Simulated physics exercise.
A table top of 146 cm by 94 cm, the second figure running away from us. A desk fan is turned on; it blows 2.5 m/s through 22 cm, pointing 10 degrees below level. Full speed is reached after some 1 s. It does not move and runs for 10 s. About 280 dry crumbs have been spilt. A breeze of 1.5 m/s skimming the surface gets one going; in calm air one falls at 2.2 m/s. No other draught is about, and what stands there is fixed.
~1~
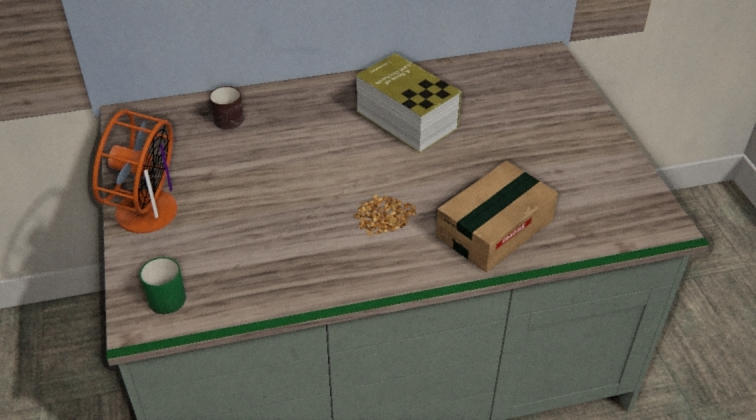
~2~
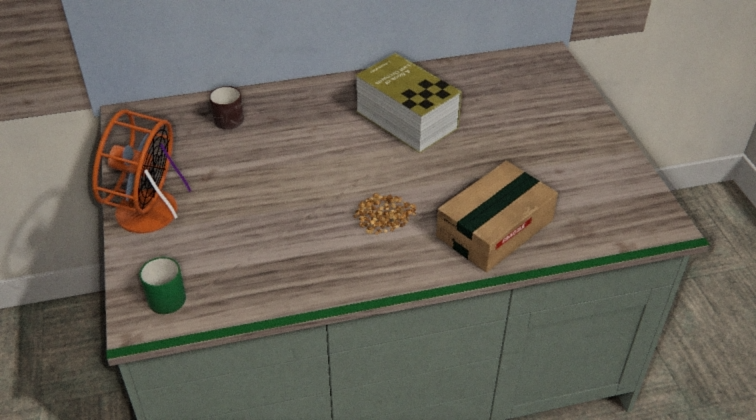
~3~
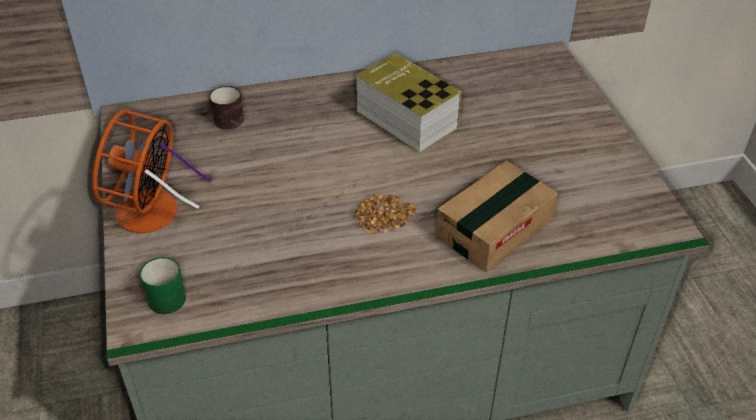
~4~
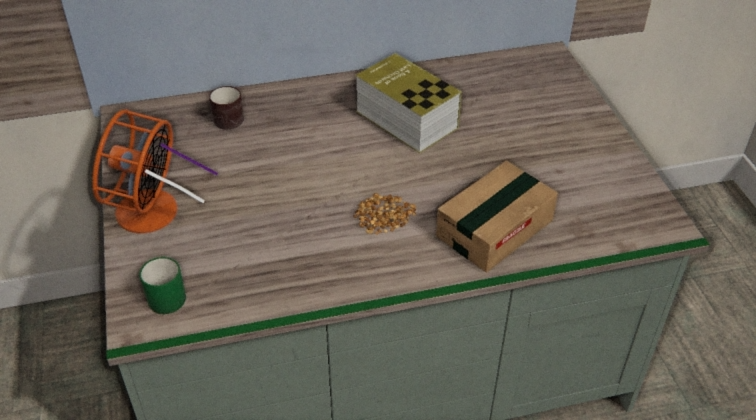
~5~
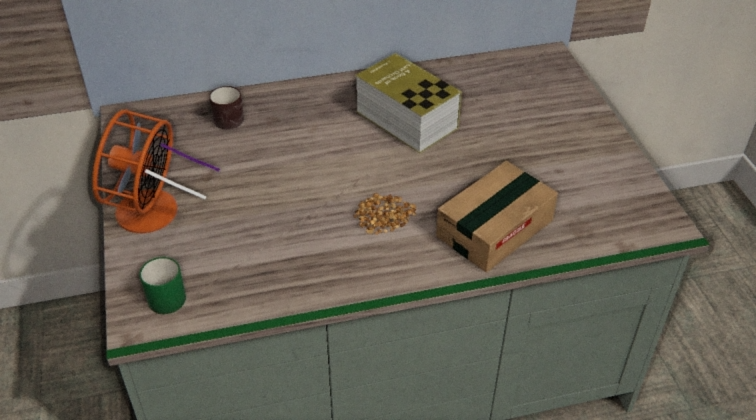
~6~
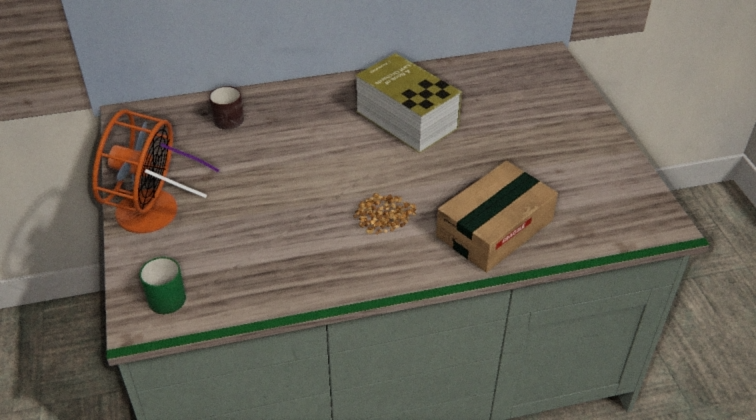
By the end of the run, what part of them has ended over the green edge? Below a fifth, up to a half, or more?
The share over the green edge is not even a fifth.
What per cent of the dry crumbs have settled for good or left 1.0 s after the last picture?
About 3 %.
Then, 1.0 s after the last picture, 1 % are over the green edge; the middle of those still in play is near (527, 163); 3 % have settled or left.
Then, 2.2 s after the last picture, 2 % are over the green edge; the middle of those still in play is near (579, 144); 28 % have settled or left.
Then, 4.6 s after the last picture, 2 % are over the green edge; the middle of those still in play is near (583, 142); 58 % have settled or left.
Then, 9.1 s after the last picture, at the end, 2 % are over the green edge; the middle of those still in play is near (588, 137).
